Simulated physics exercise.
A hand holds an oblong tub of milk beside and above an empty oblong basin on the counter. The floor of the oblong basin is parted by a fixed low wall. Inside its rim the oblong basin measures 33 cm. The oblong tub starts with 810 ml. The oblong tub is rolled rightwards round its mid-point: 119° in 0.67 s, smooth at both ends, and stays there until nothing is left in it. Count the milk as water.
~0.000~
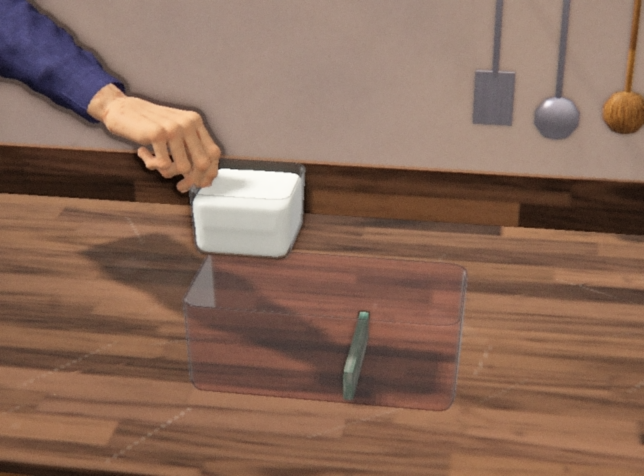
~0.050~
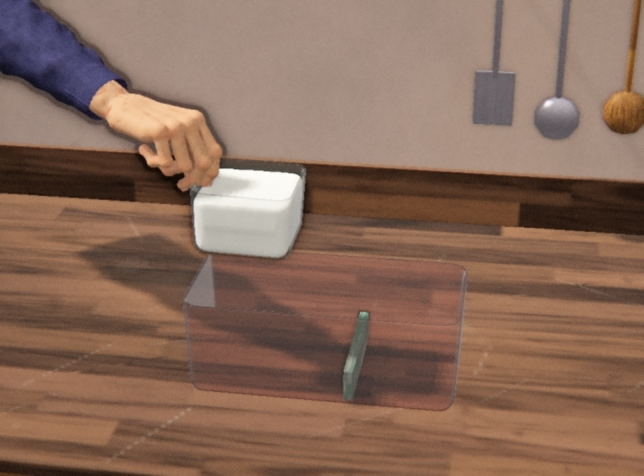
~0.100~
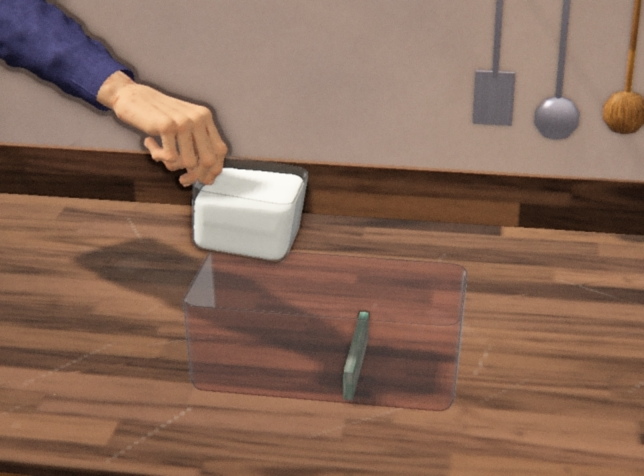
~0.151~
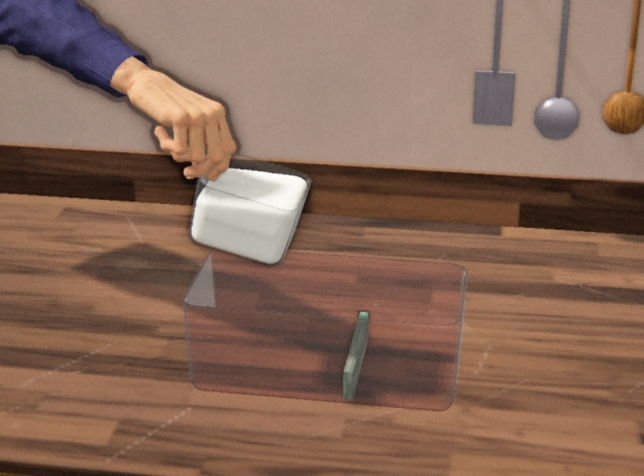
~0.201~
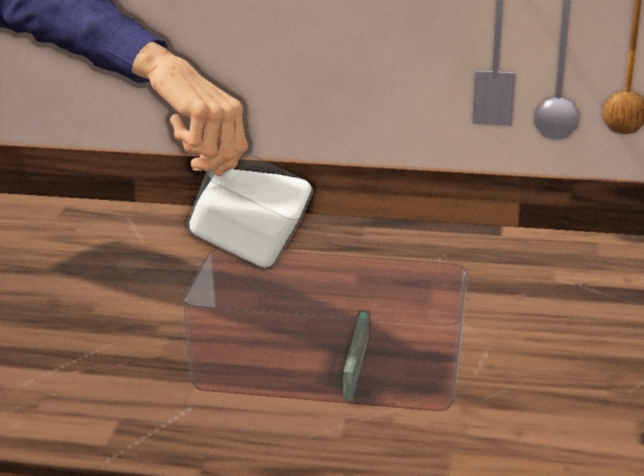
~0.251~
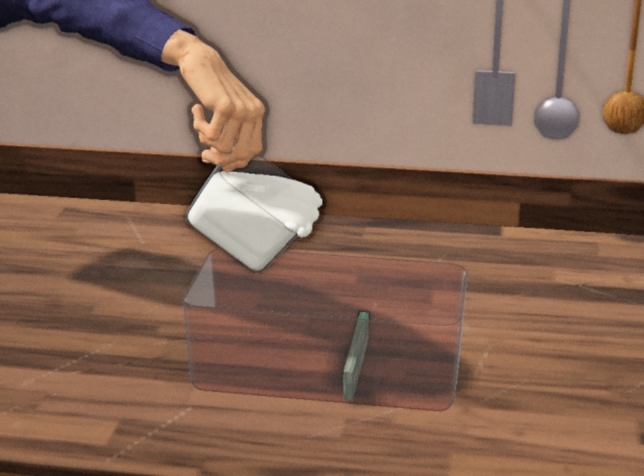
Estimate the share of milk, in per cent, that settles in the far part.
The far part has some 27 per cent.
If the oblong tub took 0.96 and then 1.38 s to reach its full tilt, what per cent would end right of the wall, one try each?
In turn about 40 and 50 per cent.
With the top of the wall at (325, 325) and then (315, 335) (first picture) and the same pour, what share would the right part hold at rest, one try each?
First 60, then 75 per cent.
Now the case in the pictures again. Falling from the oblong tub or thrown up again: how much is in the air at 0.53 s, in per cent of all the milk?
About 22 per cent.
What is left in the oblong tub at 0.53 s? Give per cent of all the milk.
Near 20 in a hundred.
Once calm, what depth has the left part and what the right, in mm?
Some 18 mm on the left and 12 mm on the right.
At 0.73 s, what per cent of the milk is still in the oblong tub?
About 1 per cent.
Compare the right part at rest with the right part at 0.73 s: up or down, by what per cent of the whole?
The share moves up, by some 2 per cent.
By 0.53 s the tilt is 106° and 20 per cent is still to pour, 37 is left of the wall and 22 right of it.
By 0.73 s the tilt is 119° and 1 per cent is still to pour, 70 is left of the wall and 25 right of it.
By 0.94 s the tilt is 119° and 0 per cent is still to pour, 69 is left of the wall and 26 right of it.
By 1.17 s the tilt is 119° and 0 per cent is still to pour, 69 is left of the wall and 27 right of it.
At rest 69 per cent lies left of the wall, 27 right of it and 4 outside.
